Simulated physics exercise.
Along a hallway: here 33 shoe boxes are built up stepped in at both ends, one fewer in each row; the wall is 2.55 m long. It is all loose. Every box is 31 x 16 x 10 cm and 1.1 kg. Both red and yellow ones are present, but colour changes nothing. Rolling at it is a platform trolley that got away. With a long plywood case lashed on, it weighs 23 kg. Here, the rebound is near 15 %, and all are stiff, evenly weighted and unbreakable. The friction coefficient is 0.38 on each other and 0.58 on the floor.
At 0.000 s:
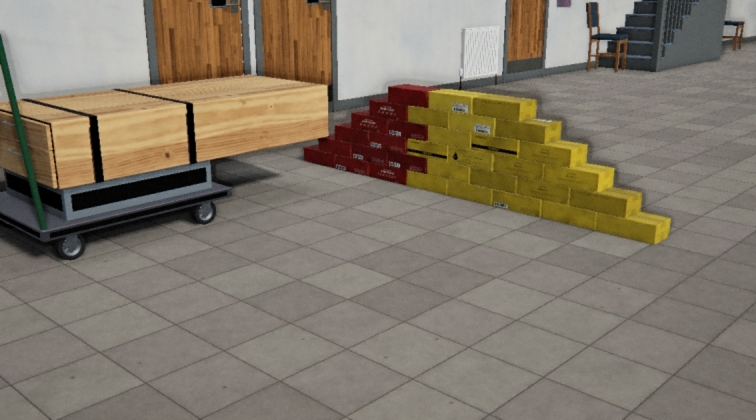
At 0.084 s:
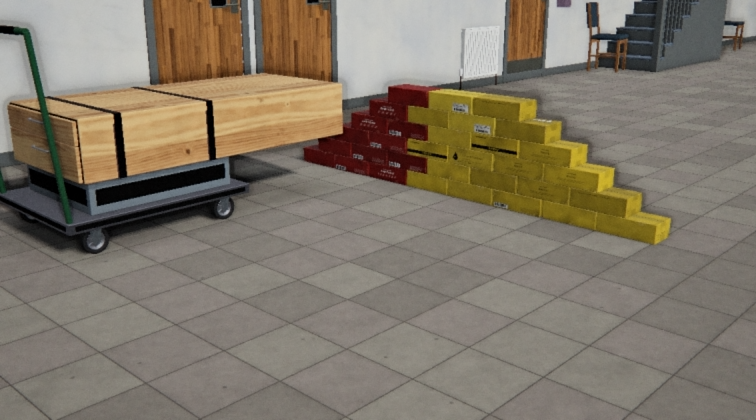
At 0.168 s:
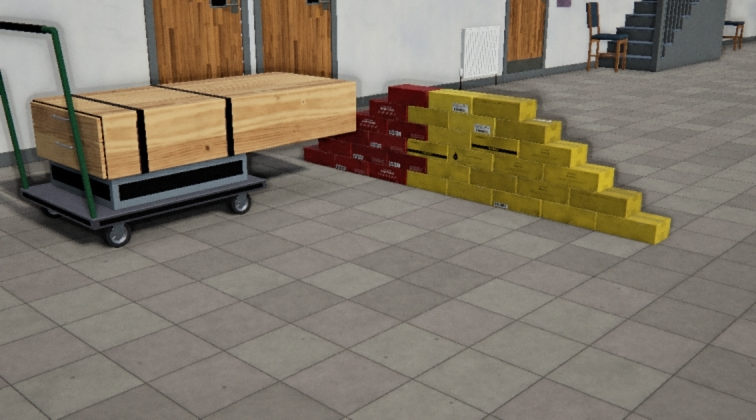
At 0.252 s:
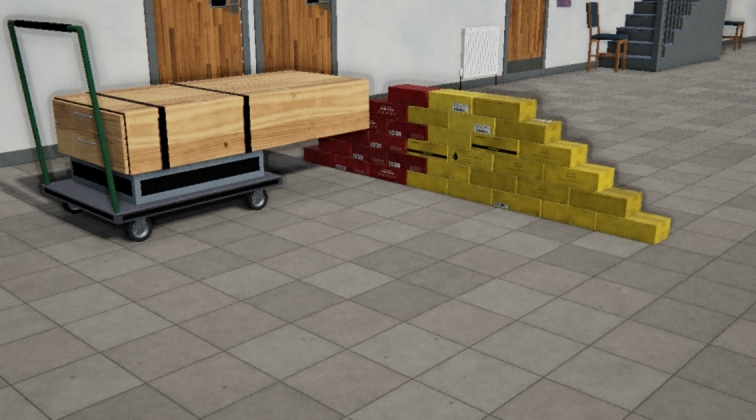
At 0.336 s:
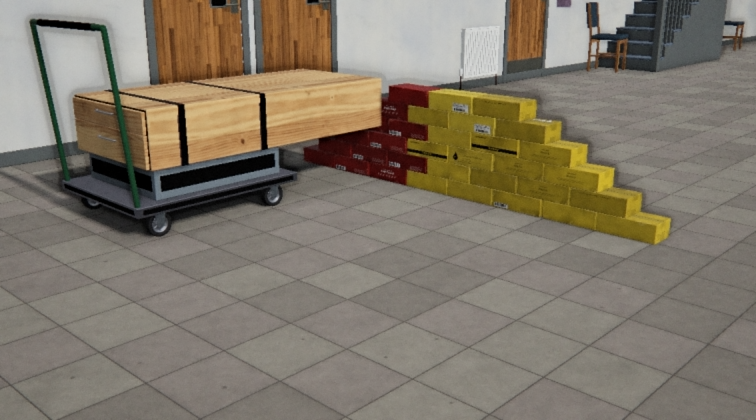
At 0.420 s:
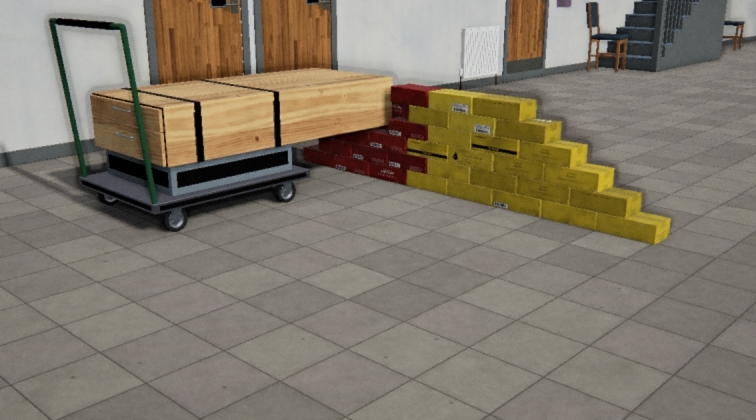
A trolley carrying a long wooden case rolled right along the hallway toward a stepped wall of red and yellow boxes, and the case's front end met the red side, barely shifting a top box.
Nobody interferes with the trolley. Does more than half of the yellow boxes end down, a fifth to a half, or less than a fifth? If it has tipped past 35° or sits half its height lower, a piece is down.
Less than a fifth of them end down.
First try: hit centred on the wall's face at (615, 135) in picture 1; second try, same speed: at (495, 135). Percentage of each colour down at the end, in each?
For red it's 0 then 20 per cent, for yellow 10 then 70 per cent.
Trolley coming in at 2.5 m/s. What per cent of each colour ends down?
Share down, in per cent: Red 40, yellow 0.
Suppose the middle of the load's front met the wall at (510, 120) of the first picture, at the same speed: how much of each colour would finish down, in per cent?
The red ones would be 10 per cent down and the yellow ones 40 per cent.
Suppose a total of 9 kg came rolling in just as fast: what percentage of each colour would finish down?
Down at the end: Red 20 per cent, yellow 0 per cent.
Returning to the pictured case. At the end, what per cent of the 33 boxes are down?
I'd put it at about 10 percent.
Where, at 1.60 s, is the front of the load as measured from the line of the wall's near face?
It is some 95 centimetres past it.
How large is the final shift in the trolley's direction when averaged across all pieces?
Averaged out, it's some 5 centimetres.
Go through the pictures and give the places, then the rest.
In the first frame (pixels give the middle of a visible side), load (321, 102) 43 cm short of the wall; top yellow box (449, 103); top red box (407, 97); none has stirred.
In the second frame, load (335, 100) 31 cm short of the wall; top yellow box (449, 103).
In the third frame, load (349, 98) 19 cm short of the wall; top yellow box (449, 103).
In the fourth frame, load (362, 96) 8 cm short of the wall; top yellow box (449, 103).
In the fifth frame, load (375, 94) 28 mm into the wall's line; top yellow box (449, 103); movement in 2 of them.
In the sixth frame, load (386, 92) 13 cm into the wall's line; top yellow box (449, 103); top red box (408, 97) 14 mm from its place; movement in 3 of them.
After 0.54 s, load 26 cm past the wall's line, still rolling; none of the 21 yellow boxes down (1 of 33 in all colours); top yellow box unmoved; top red box 50 mm from its place.
After 0.82 s, load 56 cm past the wall's line, still rolling; none of the 21 yellow boxes down (3 of 33 in all colours); top yellow box unmoved; top red box 47° from how it stood, 7 cm lower.
After 1.20 s, load 89 cm past the wall's line, still rolling; none of the 21 yellow boxes down (3 of 33 in all colours); top yellow box unmoved; top red box on its side.
After 1.60 s, load 97 cm past the wall's line, still rolling; none of the 21 yellow boxes down (4 of 33 in all colours); top yellow box unmoved; top red box on its side.
In the end (2.4 s), load 95 cm past the wall's line, stopped; none of the 21 yellow boxes down (4 of 33 in all colours); top yellow box unmoved; top red box on its side. That is 0 per cent. From the last view, middles, top yellow box near (458, 101), top red box near (428, 110).
